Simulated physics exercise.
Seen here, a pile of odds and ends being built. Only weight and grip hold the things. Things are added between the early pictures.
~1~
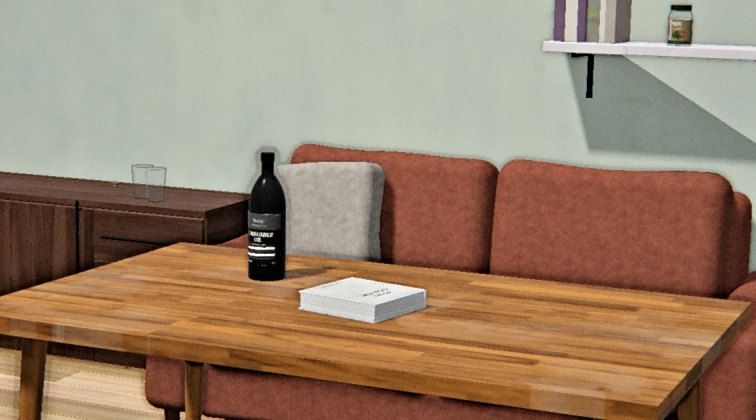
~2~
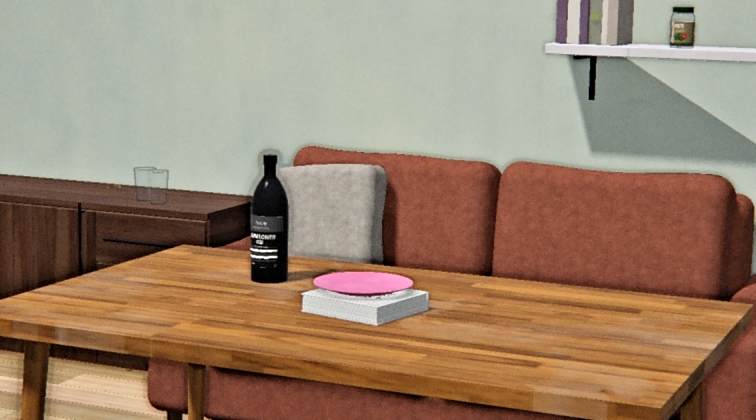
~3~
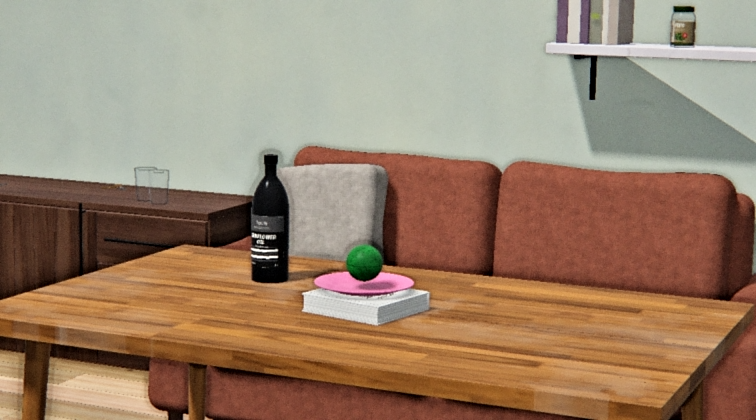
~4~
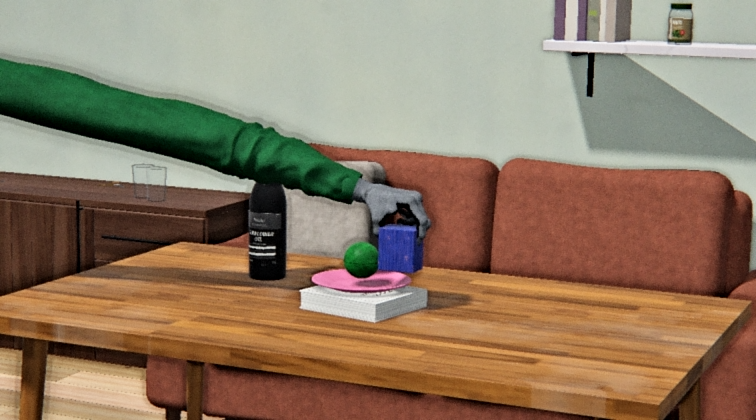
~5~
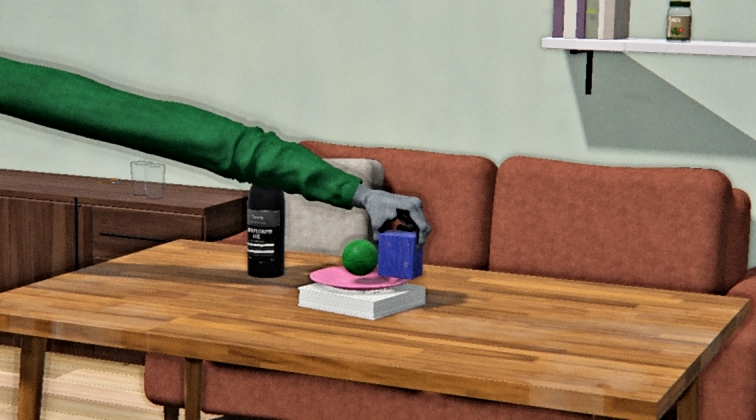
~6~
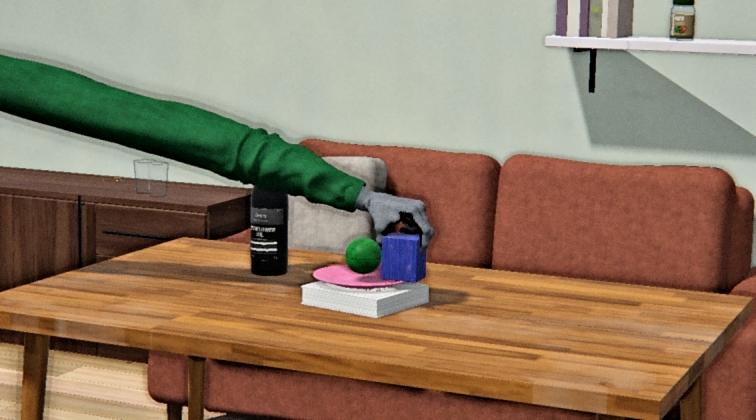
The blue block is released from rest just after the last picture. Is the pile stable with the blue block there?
The pile keeps its balance.
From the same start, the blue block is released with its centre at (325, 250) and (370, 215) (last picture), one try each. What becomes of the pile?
First try: It keeps its balance; second try: It loses its balance.
Then, 1.10 s later than the last frame, all is still.
Then, 2.20 s later than the last frame, blue block resting near (404, 258).
When it is over, all 5 as before. End places, in pixels of the last picture, blue block near (404, 258). The pile stays up.
